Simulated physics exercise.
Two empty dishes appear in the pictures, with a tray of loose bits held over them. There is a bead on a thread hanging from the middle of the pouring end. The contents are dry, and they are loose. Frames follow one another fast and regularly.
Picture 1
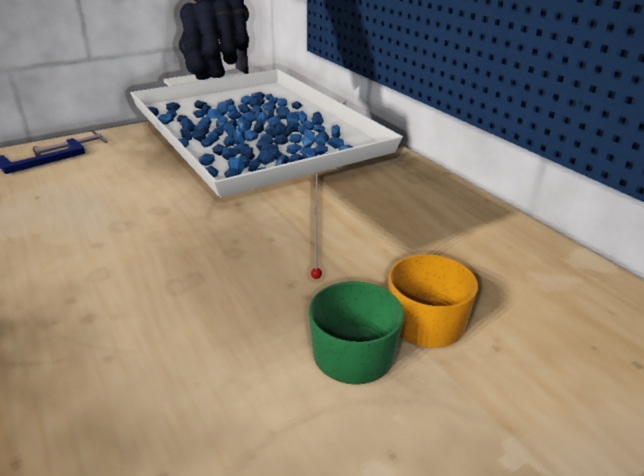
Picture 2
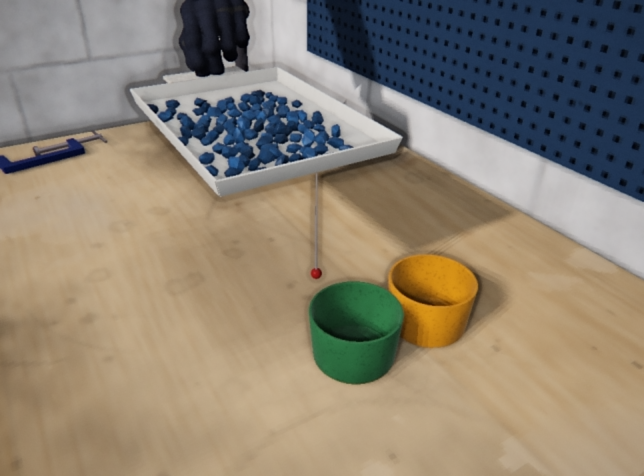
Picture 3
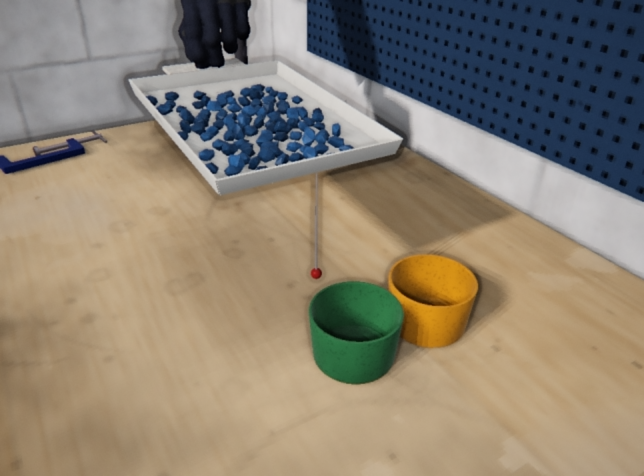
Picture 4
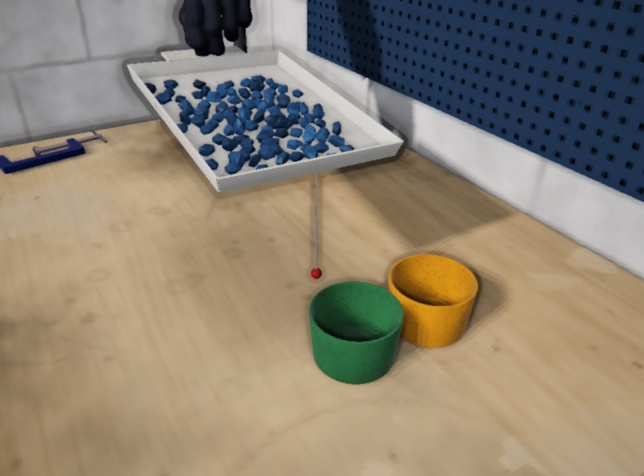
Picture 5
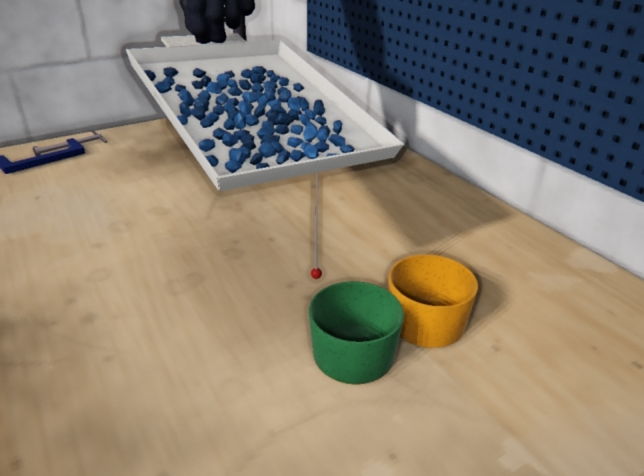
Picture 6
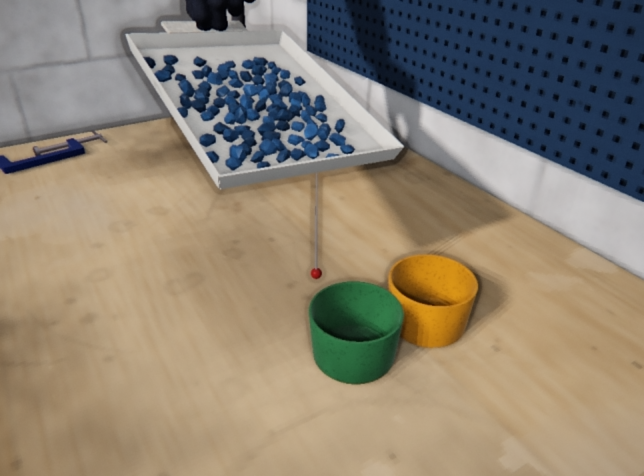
On a wooden workbench, a dark gloved hand slowly raising the back of a white tray of blue stones above two empty pots.
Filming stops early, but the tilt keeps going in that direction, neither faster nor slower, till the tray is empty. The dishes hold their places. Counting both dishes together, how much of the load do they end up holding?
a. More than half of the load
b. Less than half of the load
Option a: More than half of the load.
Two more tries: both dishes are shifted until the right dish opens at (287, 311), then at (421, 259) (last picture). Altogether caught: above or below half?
In the first position a minority, in the second a majority.
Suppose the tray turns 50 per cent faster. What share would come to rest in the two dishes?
Something like 70 in a hundred.
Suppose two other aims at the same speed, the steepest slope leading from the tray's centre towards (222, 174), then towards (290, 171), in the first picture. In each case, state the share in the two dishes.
0 % then 30 %, roughly.
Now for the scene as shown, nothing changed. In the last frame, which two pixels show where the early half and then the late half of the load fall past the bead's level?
First close to (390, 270), next close to (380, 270).
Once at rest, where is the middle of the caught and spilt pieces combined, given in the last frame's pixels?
The centre settles at about (379, 335).
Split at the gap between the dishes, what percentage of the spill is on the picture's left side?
Some 70 per cent.
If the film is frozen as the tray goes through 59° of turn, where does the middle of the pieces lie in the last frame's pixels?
About (335, 131).
Just after the last frame, tray tipped steeply; almost all on the tray; just a few in the air.
A moment on, tray tipped right over; roughly a quarter on the tray; roughly a quarter in the left dish; roughly a quarter in the right dish; about a tenth outside both; roughly a third in the air.
Further on, tray tipped past a quarter turn; roughly a third in the left dish; roughly a third in the right dish; roughly a third outside both.
When it is over, tray tipped past a quarter turn; roughly a third in the left dish; roughly a third in the right dish; roughly a third outside both.
